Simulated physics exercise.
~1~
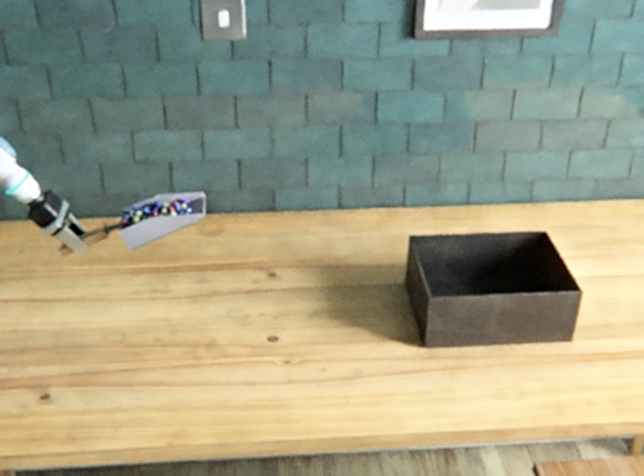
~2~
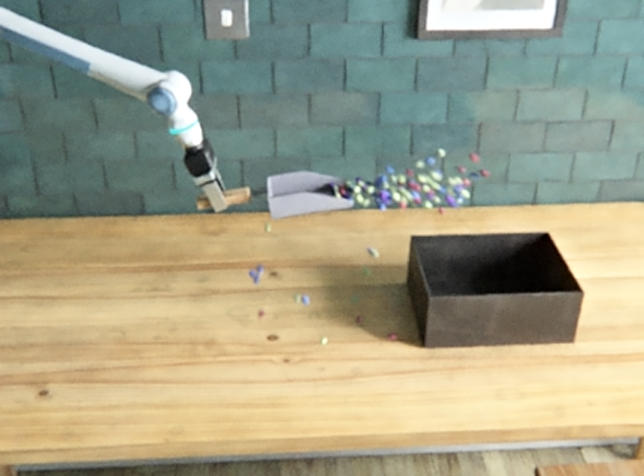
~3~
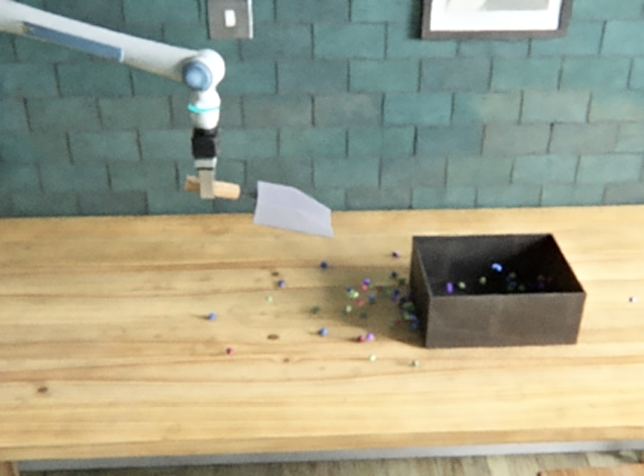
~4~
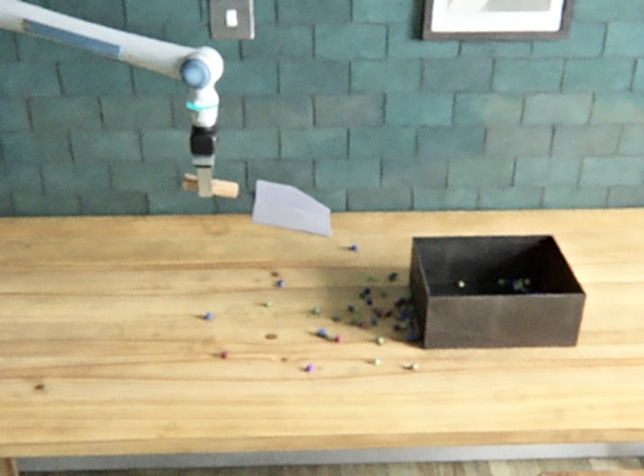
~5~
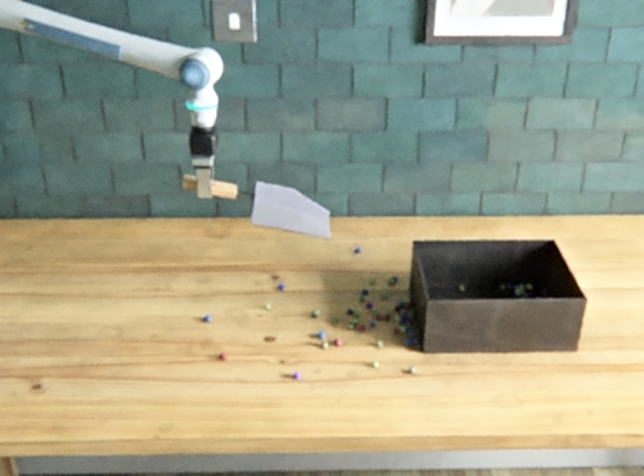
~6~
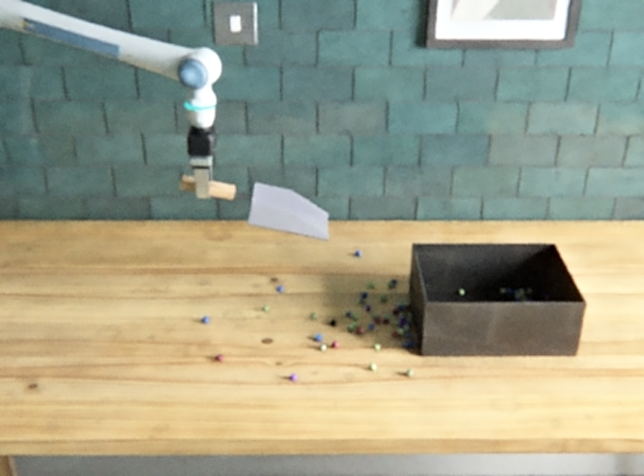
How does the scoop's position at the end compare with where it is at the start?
At the end the scoop is farther to the right, closer to the dark box, whereas at the start it is over the left part of the table.
